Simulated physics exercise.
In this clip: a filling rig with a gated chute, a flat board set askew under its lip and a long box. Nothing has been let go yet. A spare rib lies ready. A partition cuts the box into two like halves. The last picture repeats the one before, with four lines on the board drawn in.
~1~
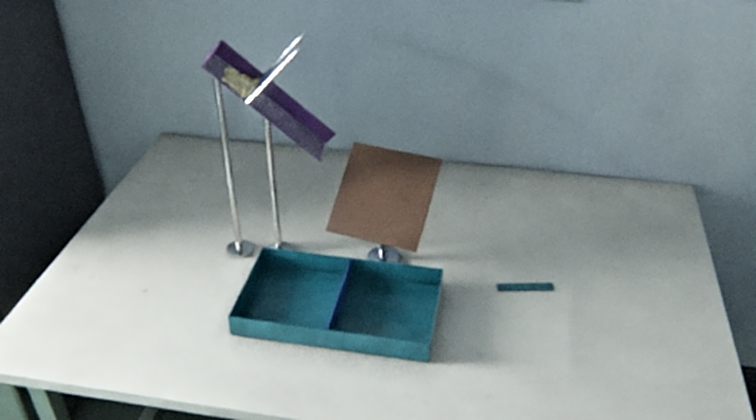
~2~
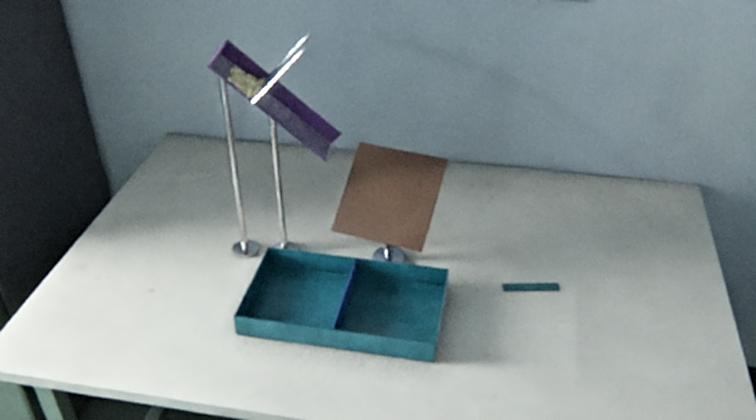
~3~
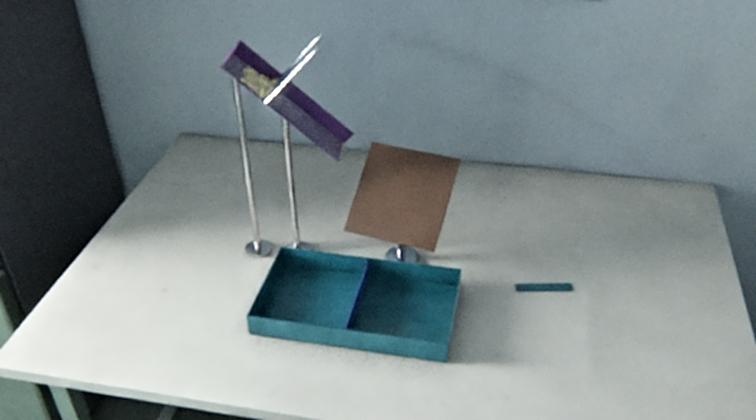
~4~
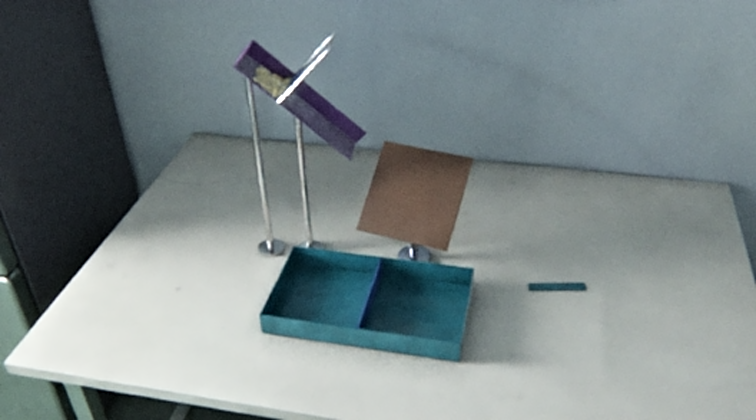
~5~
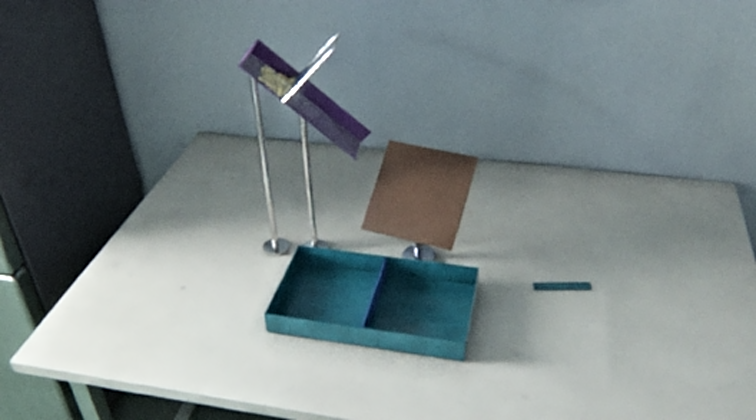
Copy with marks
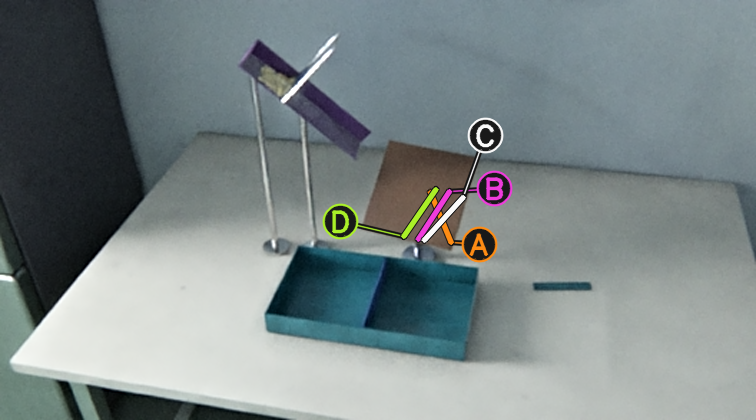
On a pale table against a blue-grey wall, a purple chute on thin stands holds a small yellowish load above a tilted brown board and a divided teal box; the whole view shifts slightly, while the objects stay still.
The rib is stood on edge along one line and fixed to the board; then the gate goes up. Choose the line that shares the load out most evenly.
Take D.
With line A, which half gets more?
More lands on the right.
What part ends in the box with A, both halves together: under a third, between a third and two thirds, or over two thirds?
Line A gives over two thirds.
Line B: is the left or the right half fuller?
The right half.
On the marked copy, line A from (430, 192) to (451, 242); line B from (449, 191) to (418, 239); line C from (463, 197) to (424, 240); line D from (435, 189) to (403, 236).
With A, of what is caught, a small share in the left half, the bulk in the right.
With B, of what is caught, a small share in the left half, the bulk in the right.
With C, of what is caught, close to a quarter in the left half, the bulk in the right.
With D, of what is caught, close to half in the left half, close to half in the right.
